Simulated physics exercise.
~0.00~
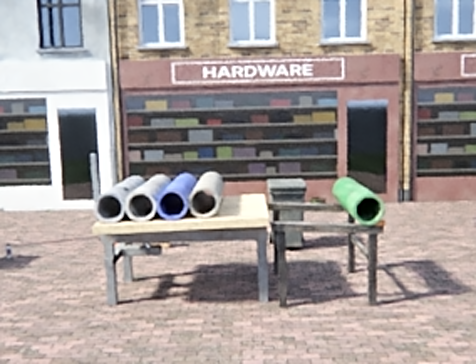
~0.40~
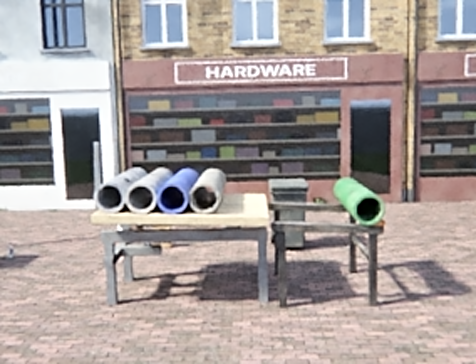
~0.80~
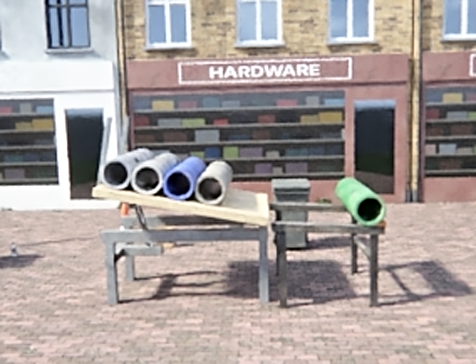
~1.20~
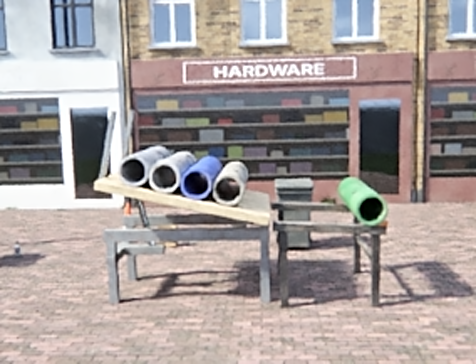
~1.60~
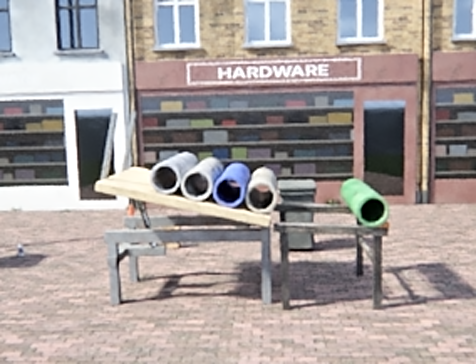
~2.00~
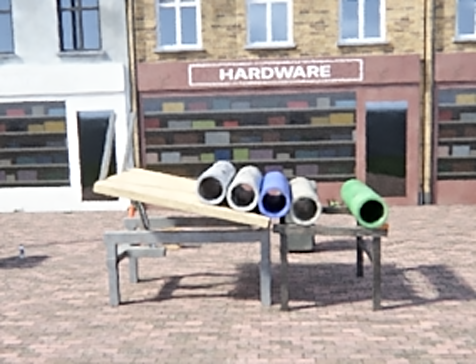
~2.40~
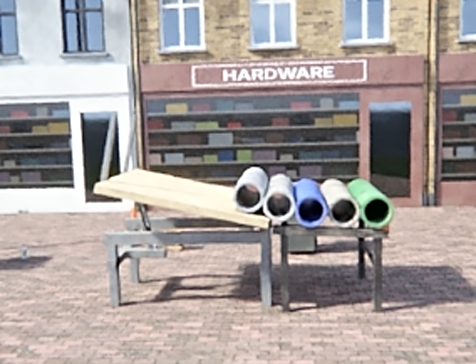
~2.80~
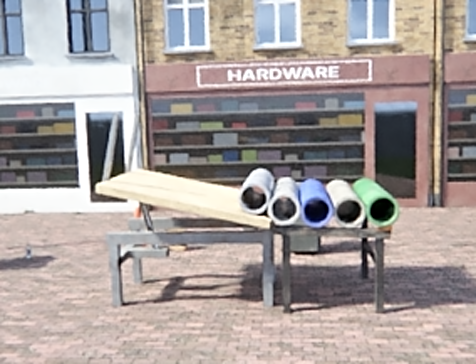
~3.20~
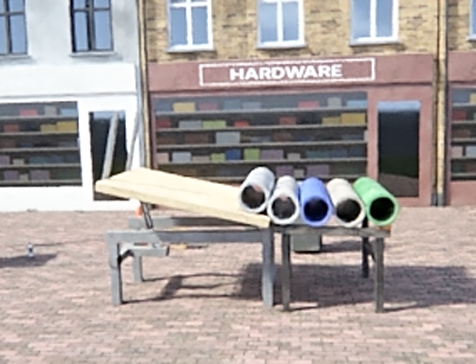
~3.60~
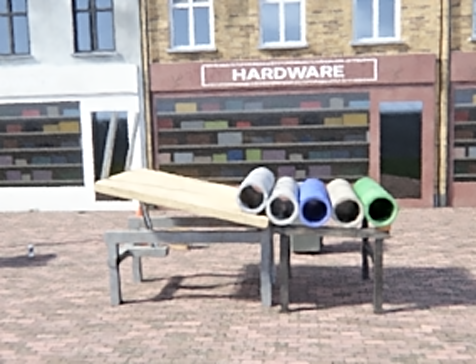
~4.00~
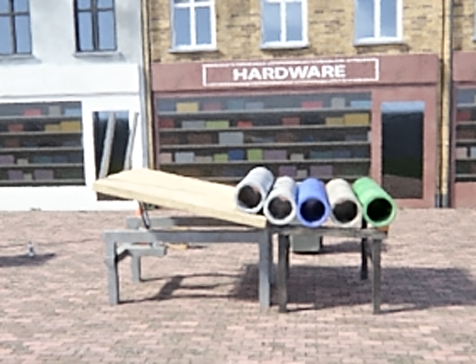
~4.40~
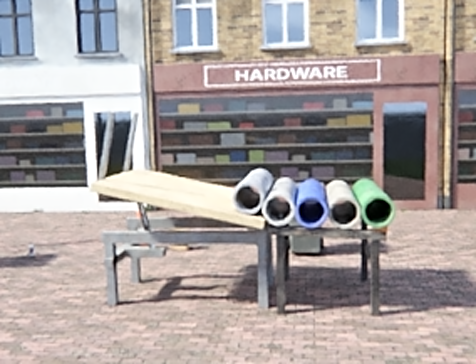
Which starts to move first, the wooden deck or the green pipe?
The wooden deck starts to move first, tilting up on its left side. The green pipe only shifts later, once the other pipes have rolled across to it.
